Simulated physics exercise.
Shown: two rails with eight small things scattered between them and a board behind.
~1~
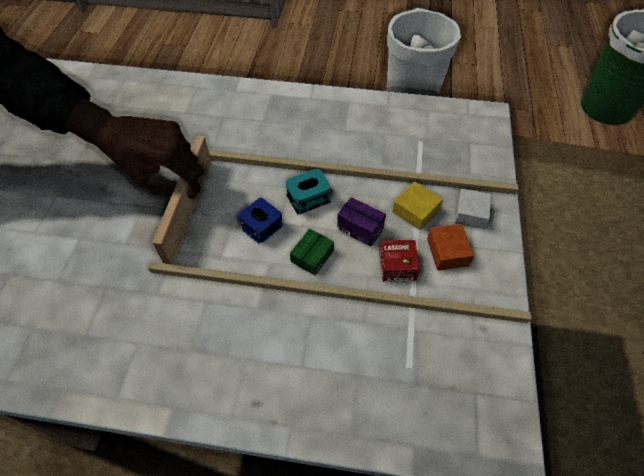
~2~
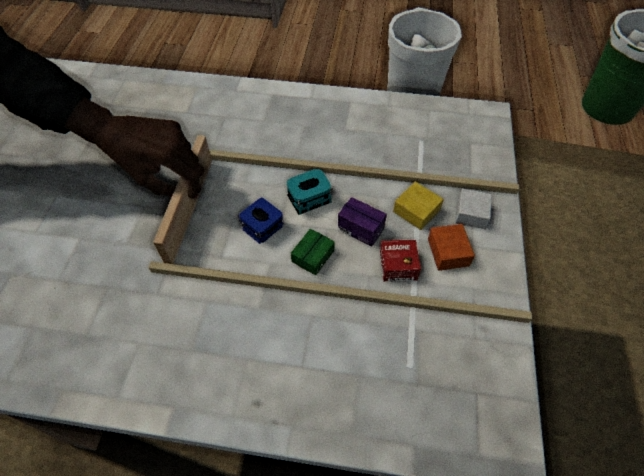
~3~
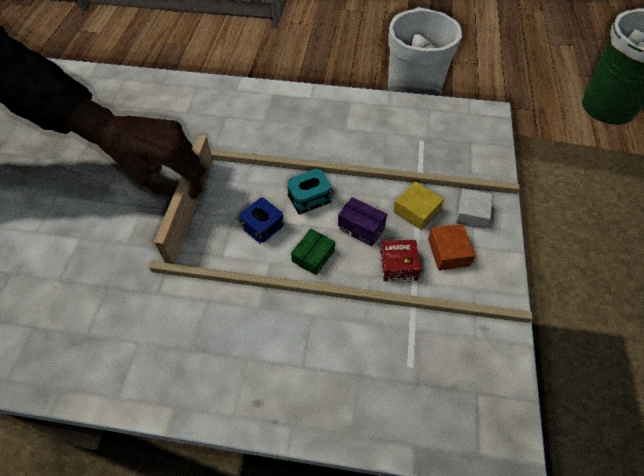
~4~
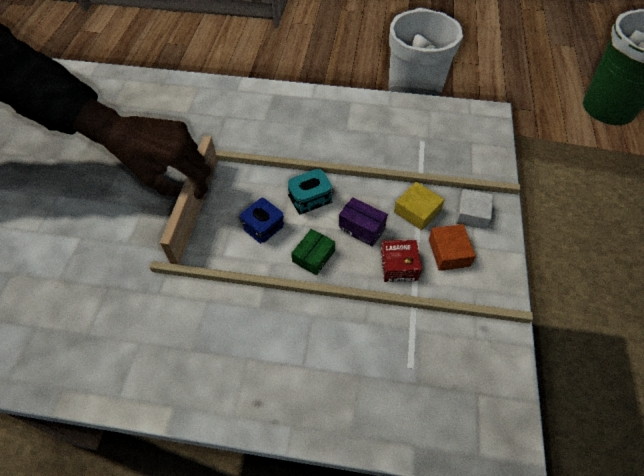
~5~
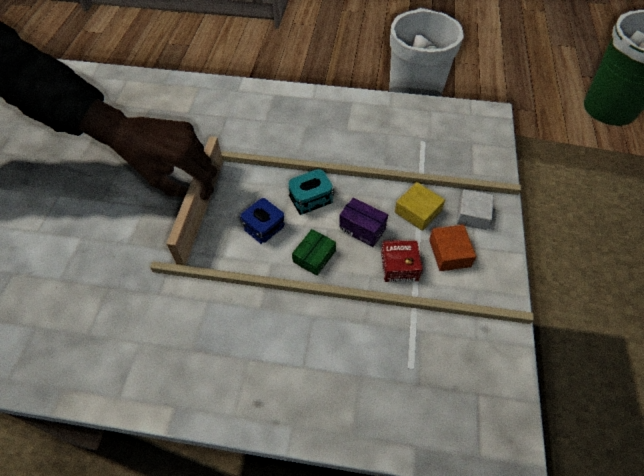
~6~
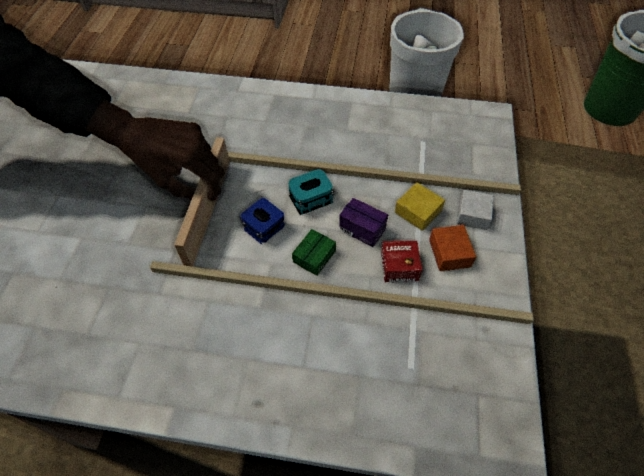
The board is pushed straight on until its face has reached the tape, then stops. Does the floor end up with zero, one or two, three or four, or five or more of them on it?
I predict the count lost over the end will be nil.
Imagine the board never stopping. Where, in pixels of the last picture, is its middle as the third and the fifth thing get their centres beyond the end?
The middle is at about (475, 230), later at about (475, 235).
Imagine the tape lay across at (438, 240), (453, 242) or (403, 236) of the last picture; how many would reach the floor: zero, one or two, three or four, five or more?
In turn: No fall at all, either one or two, no fall at all.
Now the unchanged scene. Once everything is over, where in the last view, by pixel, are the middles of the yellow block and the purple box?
Yellow block at about (472, 207), purple box at about (475, 233).
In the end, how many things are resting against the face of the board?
Well, it touches 3.
Early on, none off yet; white block at rest near (475, 210); orange block at rest near (452, 248); yellow block at rest near (420, 206).
A while later, none off yet; white block at rest near (475, 210); orange block at rest near (452, 248); yellow block moving near (423, 207).
Finally, the number that fall off is zero.
